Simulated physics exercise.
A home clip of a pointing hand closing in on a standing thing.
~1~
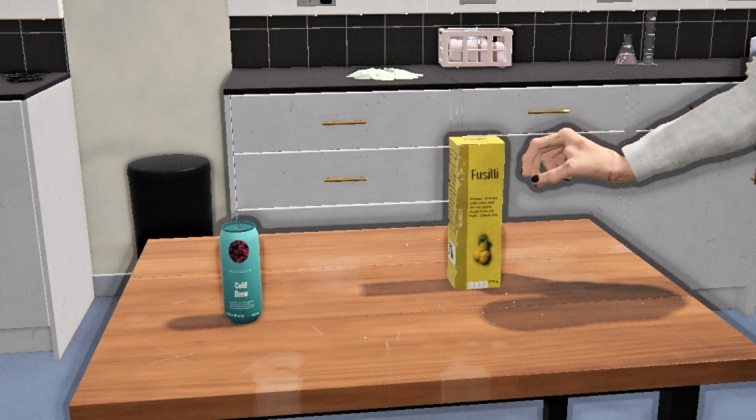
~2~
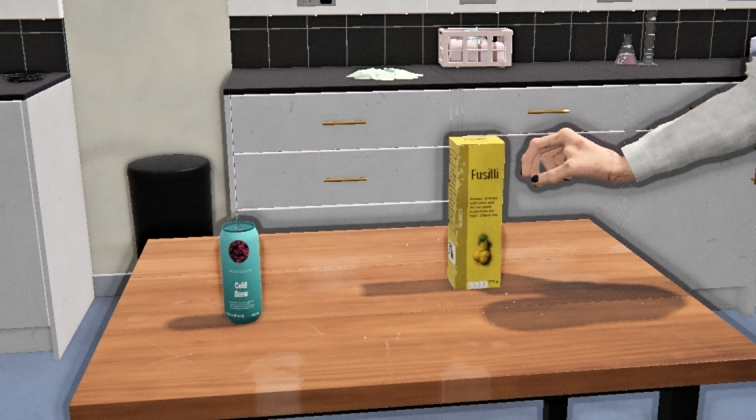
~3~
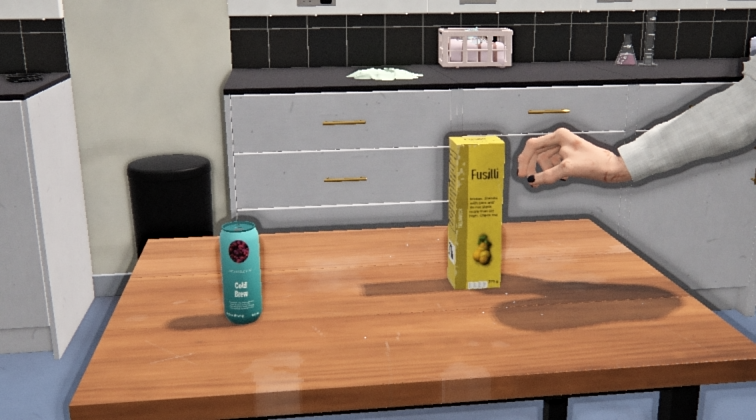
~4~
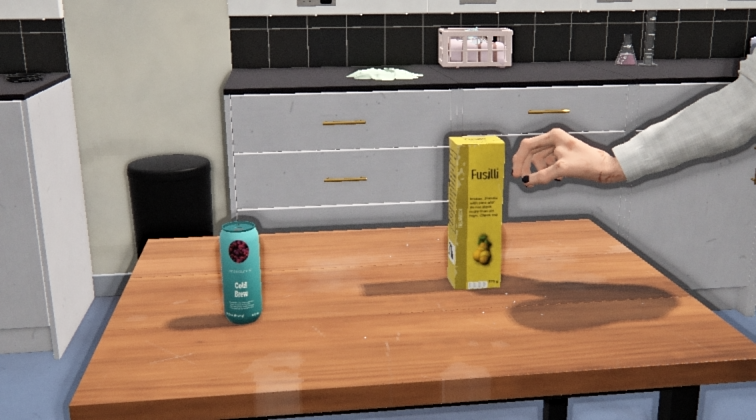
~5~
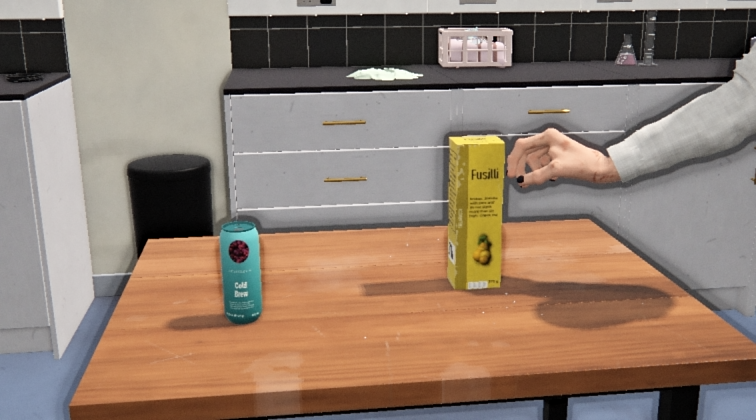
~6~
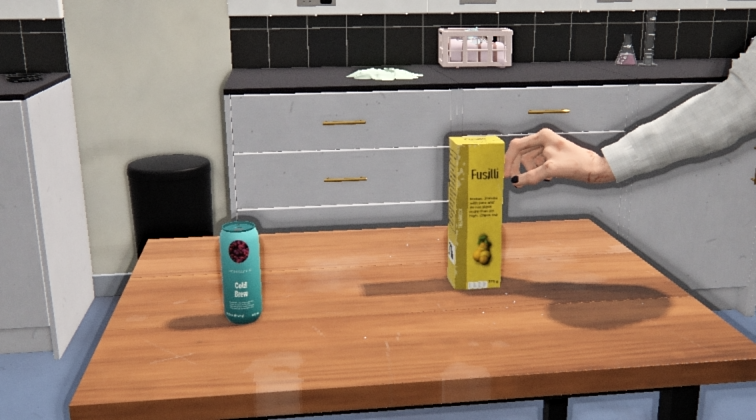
A hand moves slightly left toward the standing yellow carton on the wooden table.
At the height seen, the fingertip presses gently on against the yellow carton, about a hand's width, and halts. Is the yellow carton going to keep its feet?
The yellow carton falls over.
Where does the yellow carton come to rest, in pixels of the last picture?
Near (369, 266).
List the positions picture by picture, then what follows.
In the first picture, yellow carton (475, 213).
In the second picture, yellow carton (475, 213).
In the third picture, yellow carton (475, 213).
In the fourth picture, yellow carton (475, 213).
In the fifth picture, yellow carton (475, 213).
In the sixth picture, yellow carton (475, 213).
Then, 0.60 s later than the last frame, yellow carton tilted by 18° near (451, 210).
Then, 1.00 s later than the last frame, yellow carton on its side near (384, 249).
Then, 1.10 s later than the last frame, yellow carton on its side near (371, 258).
When it is over, lying over on the table, yellow carton. End places, in pixels of the last picture, yellow carton near (369, 266).
